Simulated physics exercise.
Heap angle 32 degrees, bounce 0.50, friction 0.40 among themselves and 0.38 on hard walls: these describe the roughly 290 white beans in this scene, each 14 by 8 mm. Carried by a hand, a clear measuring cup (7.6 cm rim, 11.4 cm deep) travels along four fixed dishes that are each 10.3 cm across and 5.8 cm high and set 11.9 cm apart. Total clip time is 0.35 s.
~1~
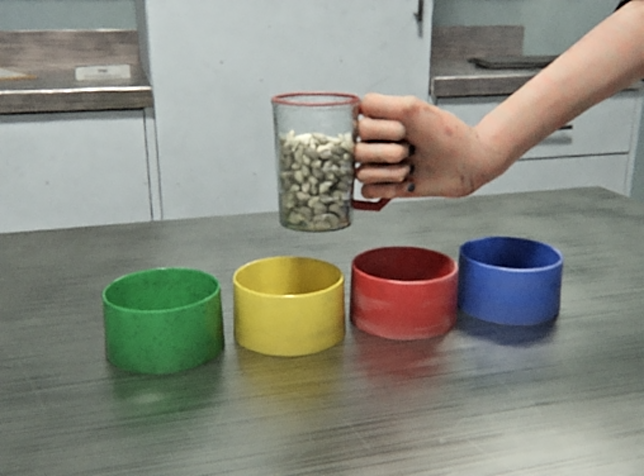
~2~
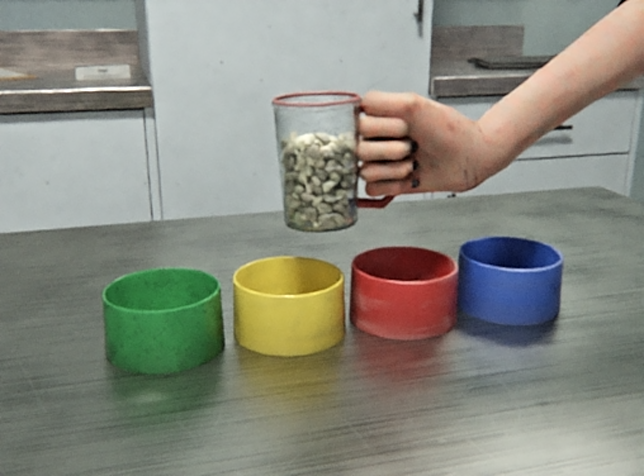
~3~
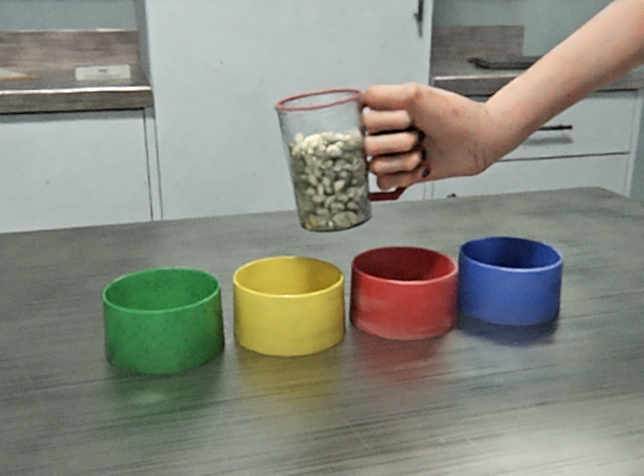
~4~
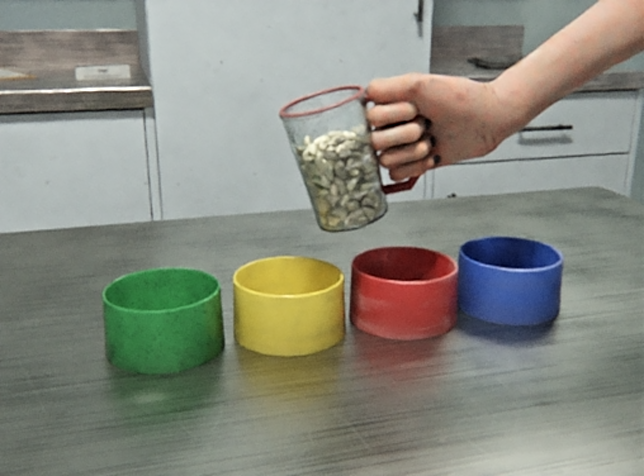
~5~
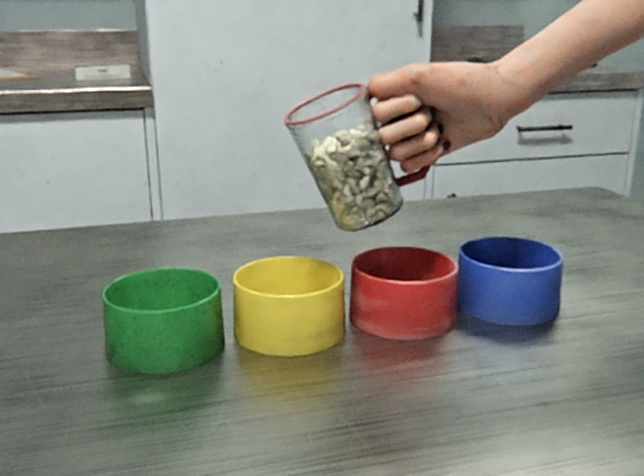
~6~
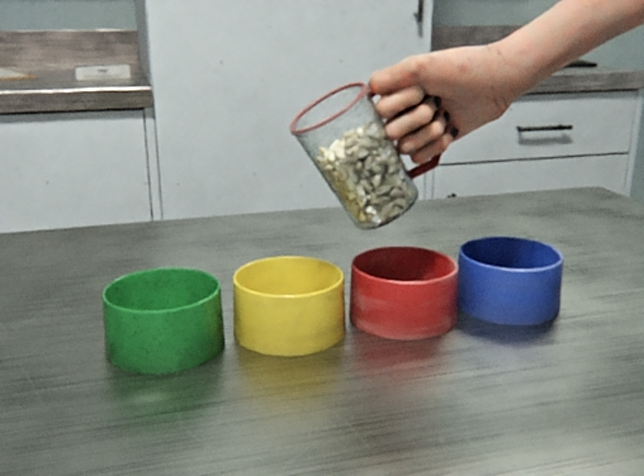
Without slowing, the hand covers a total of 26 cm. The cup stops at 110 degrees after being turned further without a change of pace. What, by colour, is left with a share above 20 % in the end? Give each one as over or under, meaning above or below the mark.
Red dish: Over, blue dish: Over, green dish: Under, yellow dish: Under, counter: Under.
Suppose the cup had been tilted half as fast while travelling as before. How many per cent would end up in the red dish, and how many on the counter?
In that case the red dish gets 0 while the counter gets 0.
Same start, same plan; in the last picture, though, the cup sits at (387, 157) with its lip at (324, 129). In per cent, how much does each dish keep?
Red 0, blue 100, green 0, yellow 0.
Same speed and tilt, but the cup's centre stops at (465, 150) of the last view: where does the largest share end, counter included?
Red.
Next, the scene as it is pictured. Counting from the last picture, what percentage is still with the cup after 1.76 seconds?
Somewhere near 10 per cent.
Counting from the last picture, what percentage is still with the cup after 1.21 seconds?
Somewhere near 35 per cent of the load.
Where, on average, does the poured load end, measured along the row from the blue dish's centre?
It ends up close to 8 cm toward the picture's left edge.
Then, 0.72 s after the last picture, tilt 108 degrees; cup holds 95 %, red 5 %.
Then, 1.21 s after the last picture, tilt 110 degrees; cup holds 35 %, red 60 %.
Then, 1.76 s after the last picture, tilt 110 degrees; cup holds 10 %, red 65 %, blue 20 %.
In the end, red 65 %, blue 25 %, green 0 %, yellow 0 %, counter 10 %.
